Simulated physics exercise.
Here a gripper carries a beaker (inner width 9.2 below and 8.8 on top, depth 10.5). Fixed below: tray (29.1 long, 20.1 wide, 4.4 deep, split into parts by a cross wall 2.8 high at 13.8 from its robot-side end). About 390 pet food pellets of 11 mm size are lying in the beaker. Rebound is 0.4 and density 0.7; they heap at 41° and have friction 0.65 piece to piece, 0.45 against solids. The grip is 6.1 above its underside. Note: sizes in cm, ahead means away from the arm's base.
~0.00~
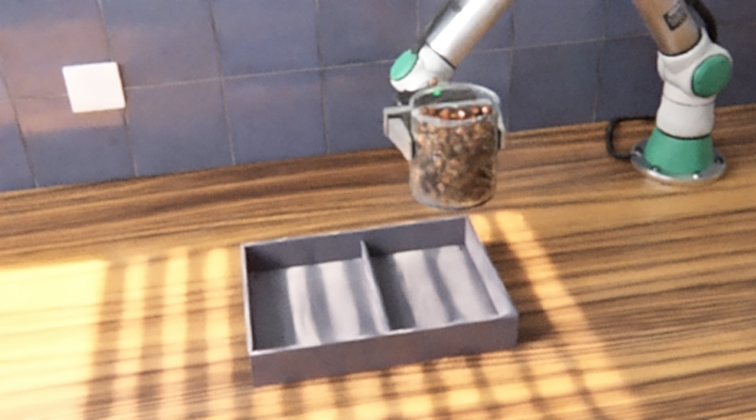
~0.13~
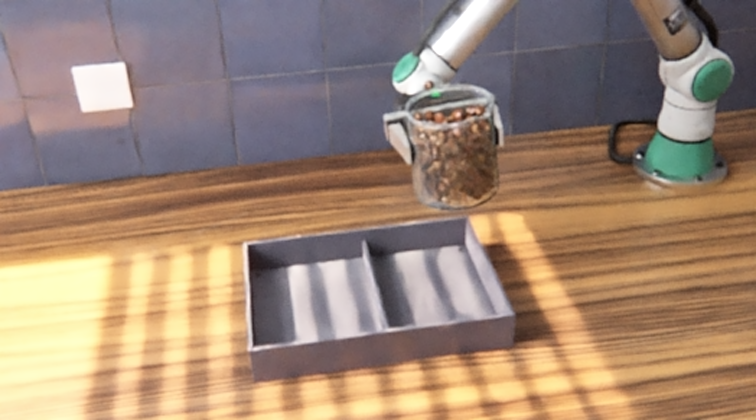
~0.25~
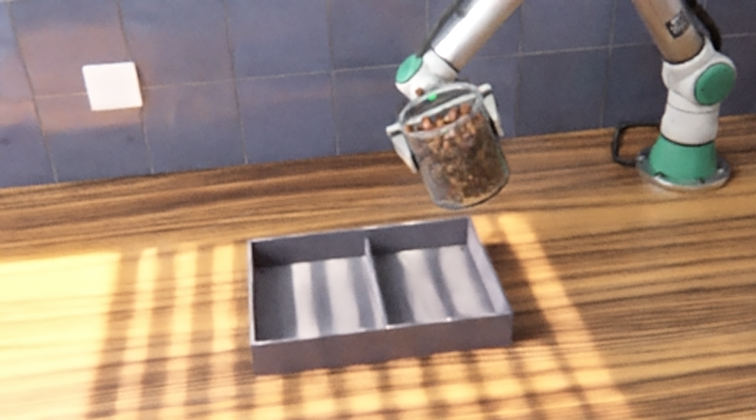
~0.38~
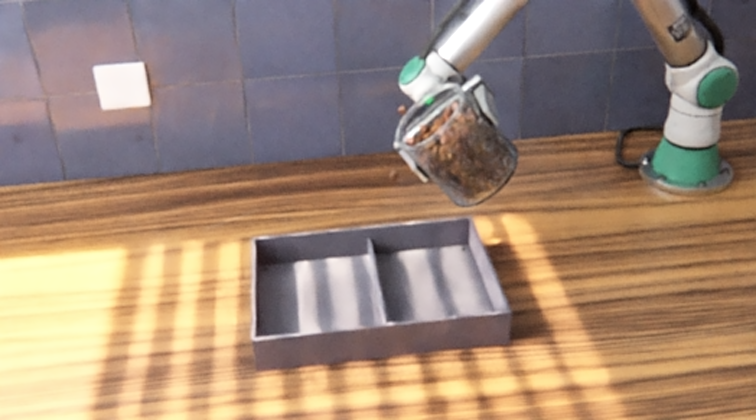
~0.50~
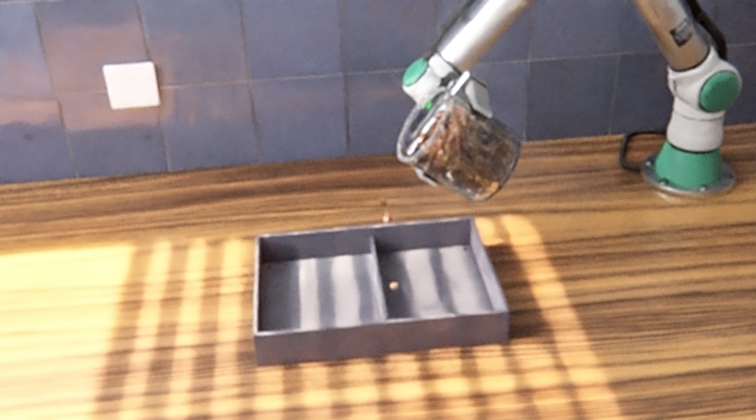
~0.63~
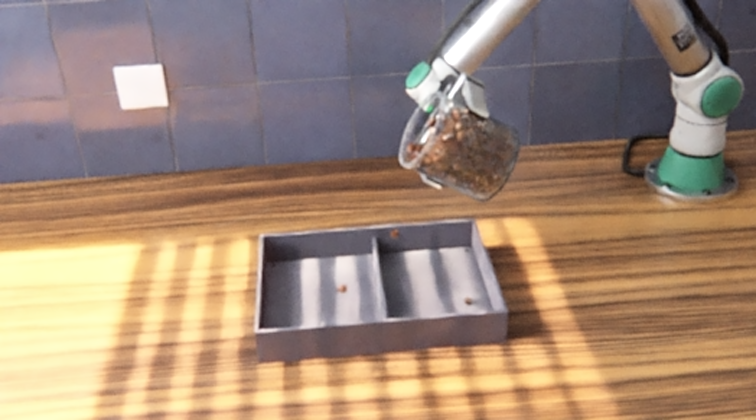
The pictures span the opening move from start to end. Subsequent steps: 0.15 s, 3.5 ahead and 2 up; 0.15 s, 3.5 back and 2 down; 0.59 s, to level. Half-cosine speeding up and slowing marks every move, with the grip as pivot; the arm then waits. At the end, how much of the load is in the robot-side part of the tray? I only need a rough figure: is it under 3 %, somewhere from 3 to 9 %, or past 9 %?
Roughly, it is under 3 %.
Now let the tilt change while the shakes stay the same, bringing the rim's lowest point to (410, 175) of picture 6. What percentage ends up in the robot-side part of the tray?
Around 5 per cent of it.
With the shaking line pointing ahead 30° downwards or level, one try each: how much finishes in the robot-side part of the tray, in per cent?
0 and 0 %.
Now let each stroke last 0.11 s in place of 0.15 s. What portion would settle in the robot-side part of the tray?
It would be some 0 %.
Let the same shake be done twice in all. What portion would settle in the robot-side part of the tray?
Near 5 per cent.
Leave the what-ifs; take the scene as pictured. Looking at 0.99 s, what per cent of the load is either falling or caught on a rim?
2 per cent.
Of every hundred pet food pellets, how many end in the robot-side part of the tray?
Some 2 in a hundred.
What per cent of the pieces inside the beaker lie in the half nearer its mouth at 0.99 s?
Mouth half share: Roughly 40 %.
After 0.99 s, tilted 58° forward, highest piece 24 above the table; 373 in the beaker, 6 in the far-side part, 2 in the robot-side part, 8 in flight or on a rim.
After 1.34 s, tilted 12° forward, highest piece 26 above the table; 372 in the beaker, 12 in the far-side part, 5 in the robot-side part.
After 1.72 s, level, highest piece 26 above the table; 372 in the beaker, 12 in the far-side part, 5 in the robot-side part.
After 2.77 s, level, highest piece 26 above the table; 372 in the beaker, 12 in the far-side part, 5 in the robot-side part.
At rest, 372 in the beaker, 12 in the far-side part, 5 in the robot-side part. That is 1 % in the robot-side part of the tray.
